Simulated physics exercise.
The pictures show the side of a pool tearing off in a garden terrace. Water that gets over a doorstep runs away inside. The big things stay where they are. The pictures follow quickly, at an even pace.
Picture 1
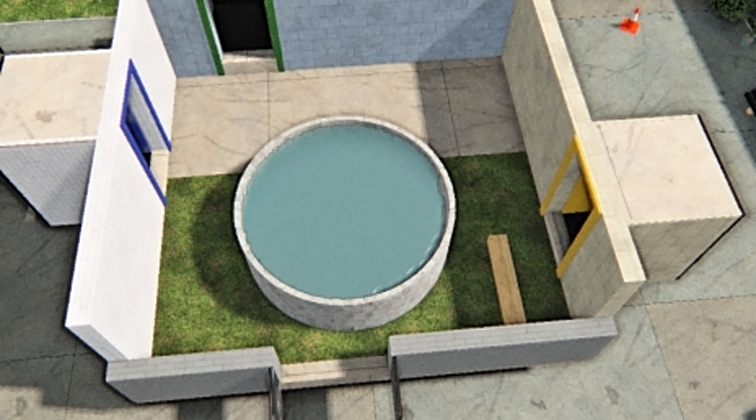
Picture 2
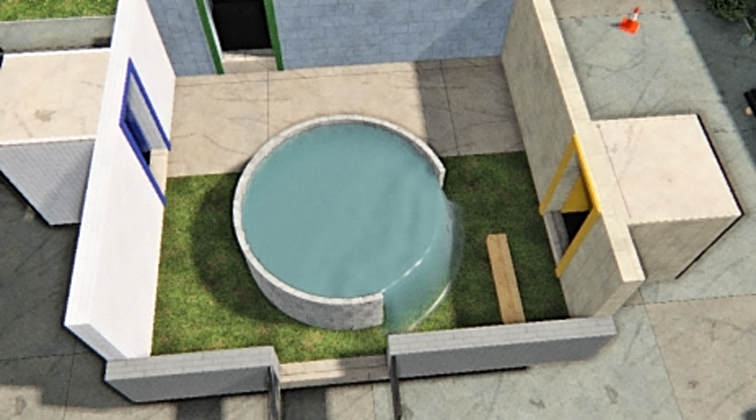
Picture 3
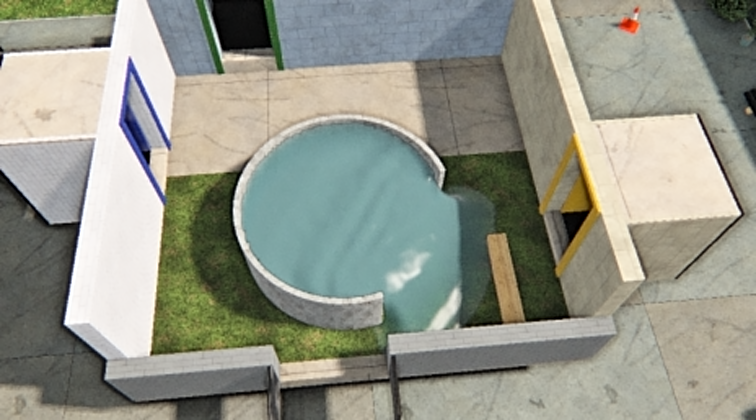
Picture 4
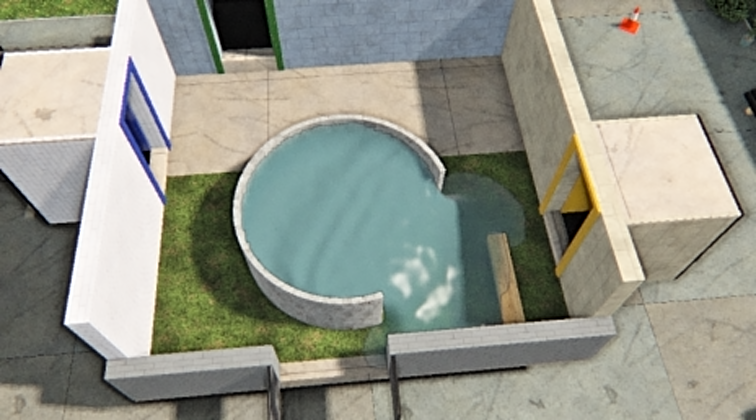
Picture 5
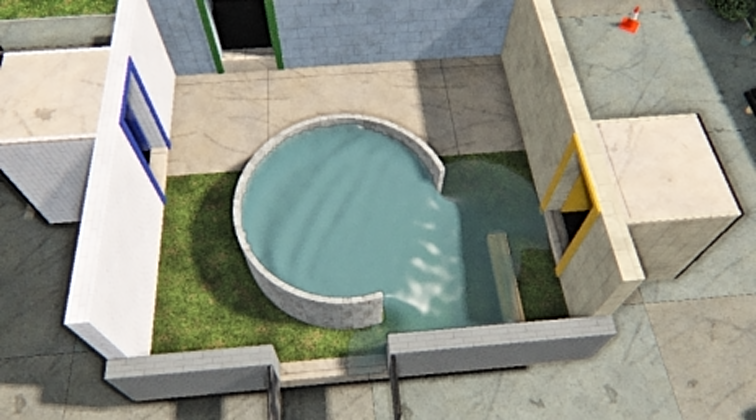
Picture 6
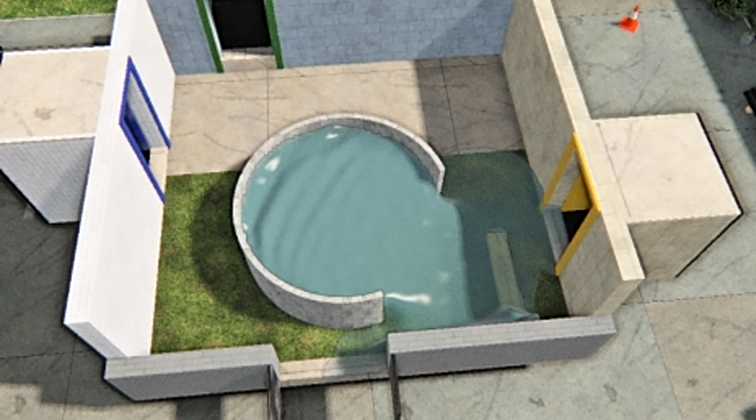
Round pool's side tearing open at the lower right, water pouring out and spreading across the grass around a wooden plank.
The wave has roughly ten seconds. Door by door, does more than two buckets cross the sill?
The yellow door floods; the blue door floods; the green door holds within the limit.
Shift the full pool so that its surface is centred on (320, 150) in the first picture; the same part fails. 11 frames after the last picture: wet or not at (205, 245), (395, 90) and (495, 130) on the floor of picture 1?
One after the other: Free of water, dry, under water.
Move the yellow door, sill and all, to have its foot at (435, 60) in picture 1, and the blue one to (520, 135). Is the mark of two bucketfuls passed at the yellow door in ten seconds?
One by one: Yellow is over.
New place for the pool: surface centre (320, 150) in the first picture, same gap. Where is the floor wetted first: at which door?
That is the door marked yellow.
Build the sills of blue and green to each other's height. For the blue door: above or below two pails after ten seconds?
In short: Blue door takes less.
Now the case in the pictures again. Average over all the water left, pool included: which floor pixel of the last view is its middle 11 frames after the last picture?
Close to (422, 247).
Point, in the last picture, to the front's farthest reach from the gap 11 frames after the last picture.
At about (499, 58).
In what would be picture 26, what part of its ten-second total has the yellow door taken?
Some 80 per cent.
A moment on, water covers 30 % of the floor; the yellow door far over two buckets in, the blue door not reached, the green door not reached.
Next, water covers 45 % of the floor; the yellow door far over two buckets in, the blue door not reached, the green door not reached.
Then, water covers 70 % of the floor; the yellow door far over two buckets in, the blue door not reached, the green door not reached.
Later, water covers 100 % of the floor; the yellow door far over two buckets in, the blue door under two buckets in, the green door wet at the sill, nothing in.
In the end, water covers 95 % of the floor; the yellow door far over two buckets in, the blue door far over two buckets in, the green door wet at the sill, nothing in.
